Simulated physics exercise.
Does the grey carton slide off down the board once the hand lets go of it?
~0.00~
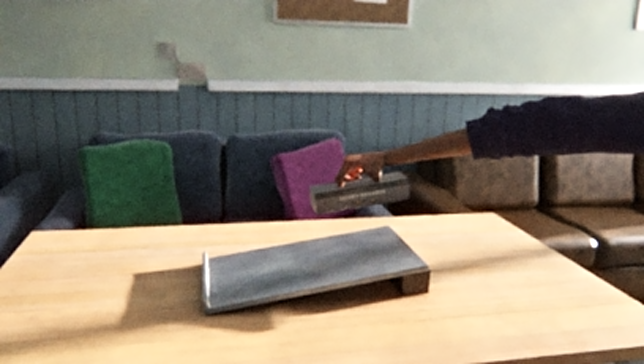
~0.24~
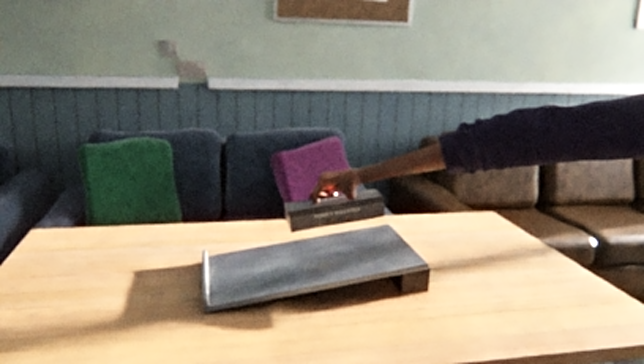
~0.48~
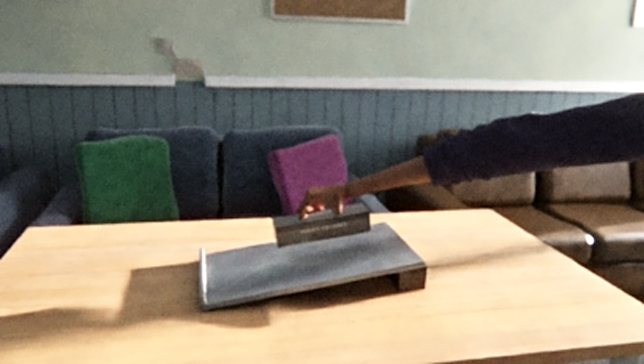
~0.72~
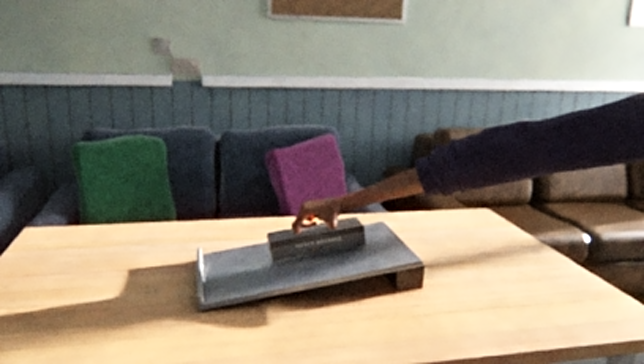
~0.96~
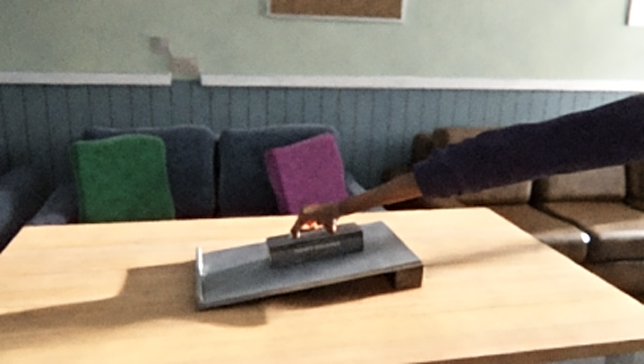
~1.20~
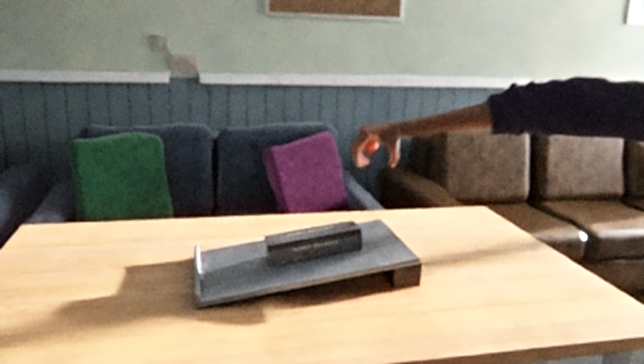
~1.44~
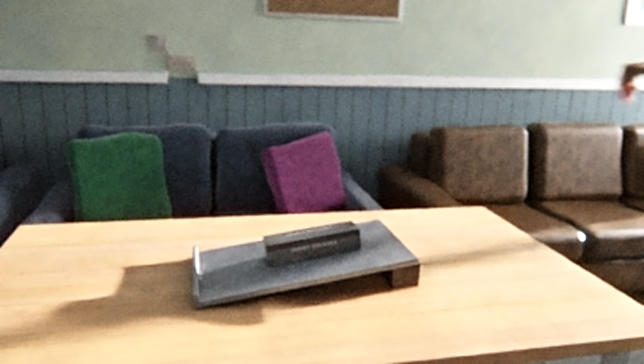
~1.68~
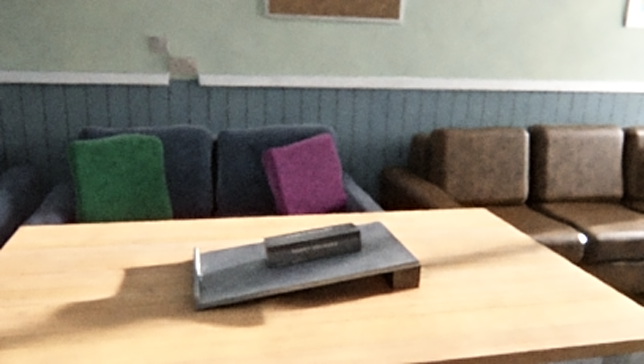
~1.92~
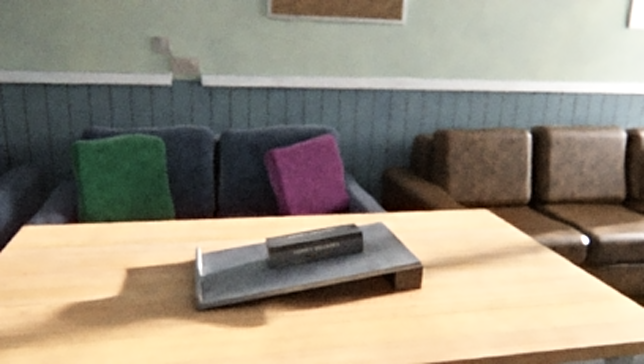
No, the grey carton keeps its place on the board after the hand lets go and draws away.
